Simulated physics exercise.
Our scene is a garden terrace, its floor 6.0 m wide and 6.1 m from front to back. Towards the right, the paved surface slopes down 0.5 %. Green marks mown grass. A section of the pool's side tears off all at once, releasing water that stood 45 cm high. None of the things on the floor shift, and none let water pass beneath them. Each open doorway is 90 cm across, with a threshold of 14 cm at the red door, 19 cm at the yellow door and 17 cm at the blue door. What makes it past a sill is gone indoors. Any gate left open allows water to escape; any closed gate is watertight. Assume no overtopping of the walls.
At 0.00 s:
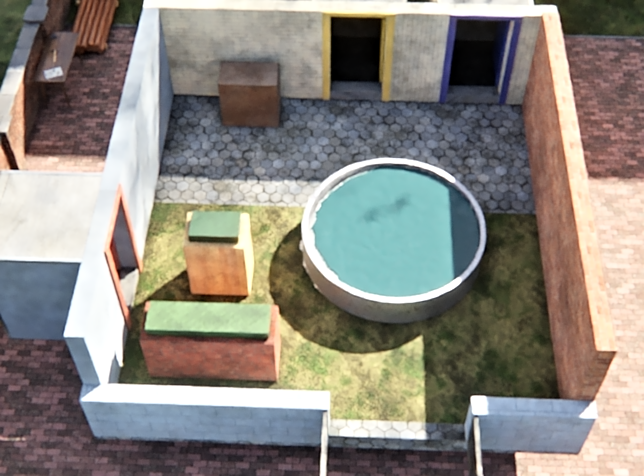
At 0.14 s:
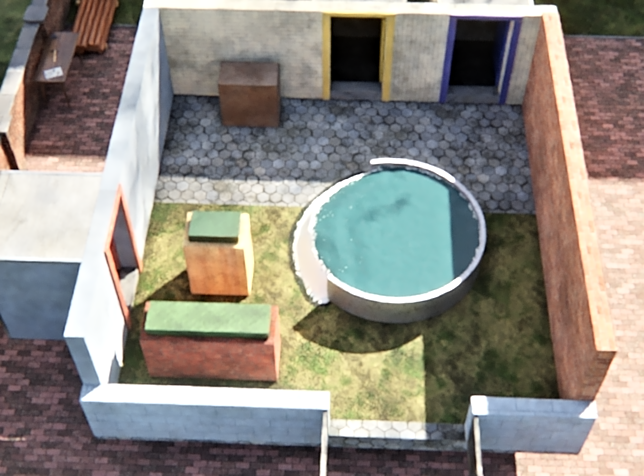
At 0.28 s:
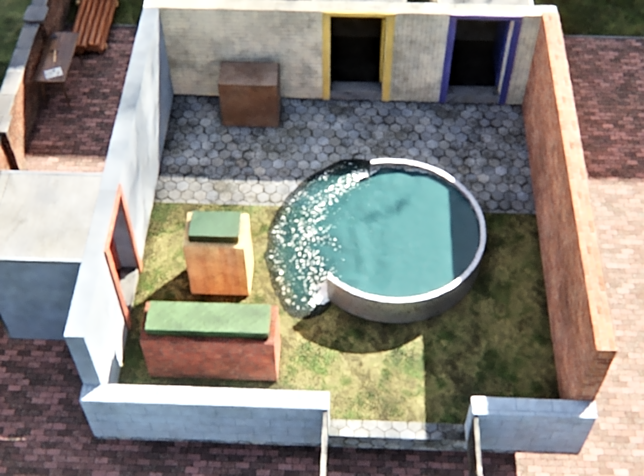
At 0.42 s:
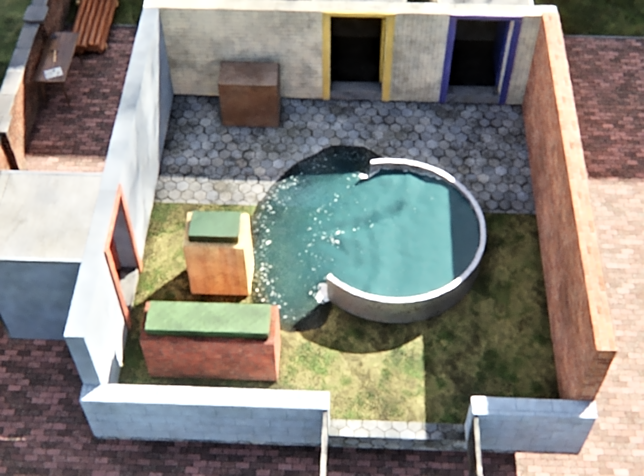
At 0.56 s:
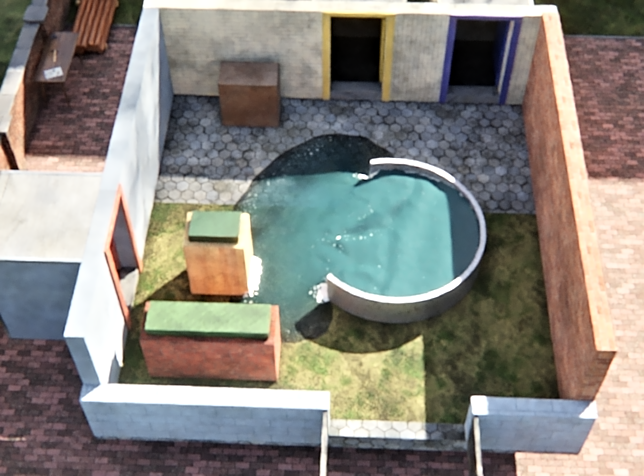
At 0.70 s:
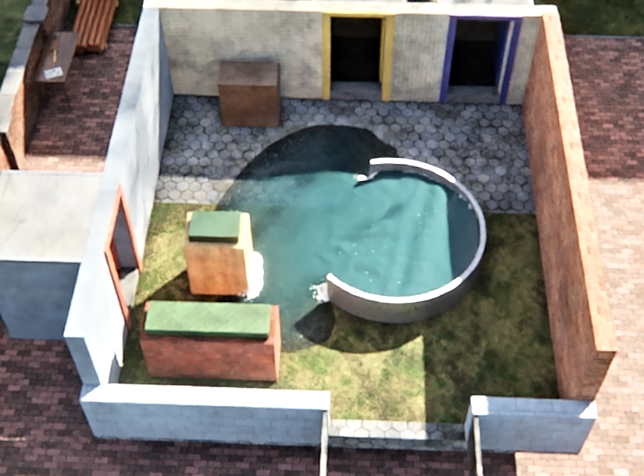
A round, pale-rimmed pool of teal water stands right of centre in a walled garden terrace of grass and grey paving, seen from high above by a still camera. Yellow and blue-purple doorways open in the back wall near a brown box, with two green-topped blocks at left and an orange-red frame beyond. The pool's left side breaks away, and water bursts out in white flecks, spreading left over grass and paving and around the orange block.
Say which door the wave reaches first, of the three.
Yellow.
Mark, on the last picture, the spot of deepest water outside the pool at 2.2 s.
In the last picture, around (176, 146).
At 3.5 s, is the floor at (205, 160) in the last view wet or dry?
It is under water.
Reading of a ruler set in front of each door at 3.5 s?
Readings (cm): Red = 14; yellow = 5; blue = 1.
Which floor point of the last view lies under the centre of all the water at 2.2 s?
The water's centre is around (302, 224).
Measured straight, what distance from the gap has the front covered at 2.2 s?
That comes to near 3.8 m out.
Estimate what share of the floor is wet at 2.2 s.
Roughly 45 % of the floor is wet.
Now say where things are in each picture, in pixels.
In the first picture, still water, 45 cm deep, in the pool at (393, 230).
In the second picture, water pours out at (311, 223) and has run 1.4 m, to (325, 302); deepest outside 18 cm, 45 cm at the pool's back.
In the third picture, water pours out at (311, 224) and has run 1.6 m, to (368, 165); deepest outside 21 cm, 45 cm at the pool's back.
In the fourth picture, the front is at (365, 152), 1.8 m from the gap at (311, 225); 3.3 m2 of floor is under water; 45 cm left at the back of the pool.
In the fifth picture, water pours out at (311, 225) and has run 2.0 m, to (365, 141); deepest outside 21 cm, 45 cm at the pool's back.
In the sixth picture, water pours out at (311, 225) and has run 2.2 m, to (365, 133); deepest outside 34 cm, 45 cm at the pool's back.
After 1.4 s water covers 35 % of the floor and is deepest (25 cm) near (262, 273); red door not reached, yellow door reached at 1.2 s, blue door not reached.
After 2.2 s water covers 45 % of the floor and is deepest (28 cm) near (176, 146); red door reached at 2.0 s, yellow door reached at 1.2 s, blue door not reached.
After 3.5 s water covers 60 % of the floor and is deepest (30 cm) near (183, 108); red door reached at 2.0 s, yellow door reached at 1.2 s, blue door reached at 2.9 s.
After 6.0 s water covers 80 % of the floor and is deepest (15 cm) near (510, 110); red door reached at 2.0 s, yellow door reached at 1.2 s, blue door reached at 2.9 s.
After 10.0 s water covers 95 % of the floor and is deepest (12 cm) near (535, 225); red door reached at 2.0 s, yellow door reached at 1.2 s, blue door reached at 2.9 s.
